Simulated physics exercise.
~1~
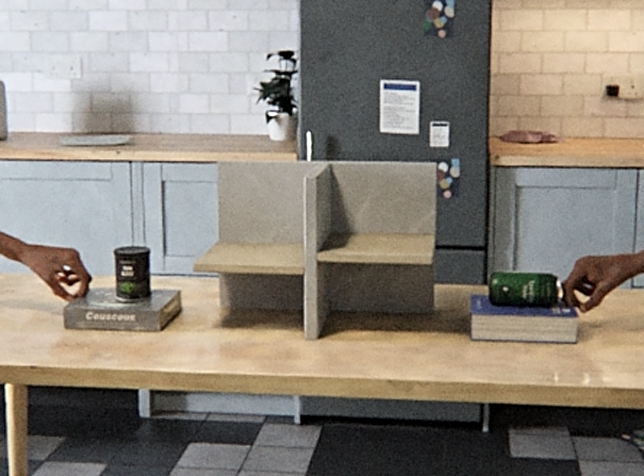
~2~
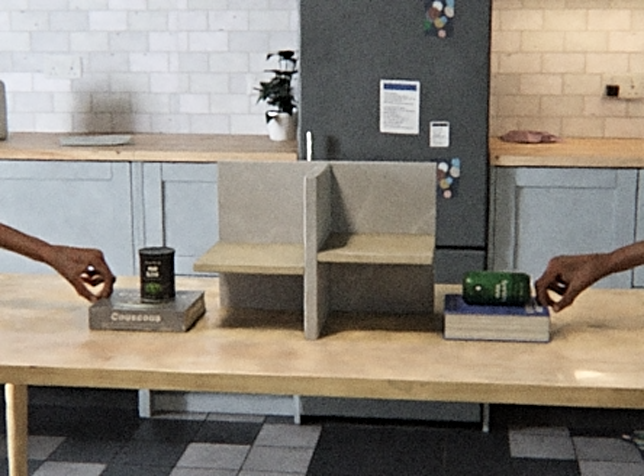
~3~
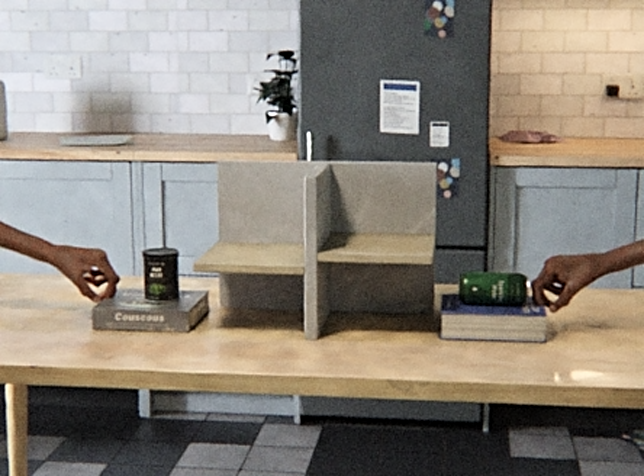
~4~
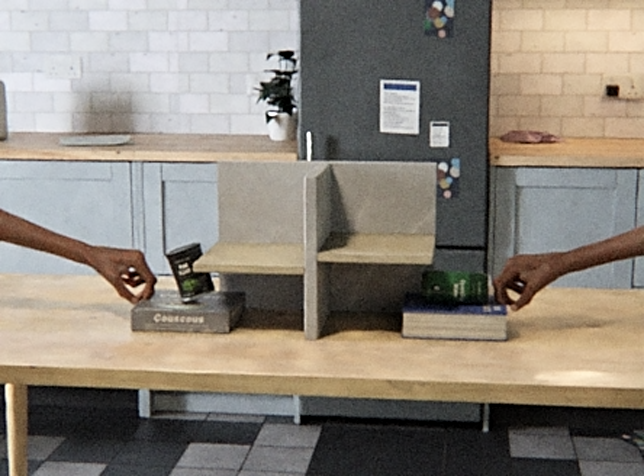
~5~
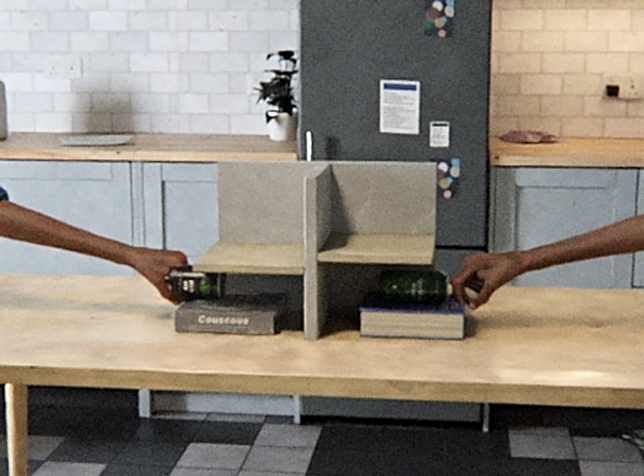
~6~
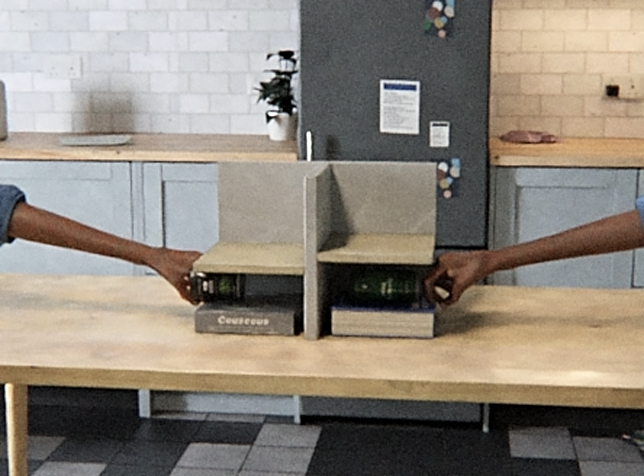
In a kitchen, hands slide a packet and book under a shelf, the upright black tin toppling, the lying green can passing beneath.
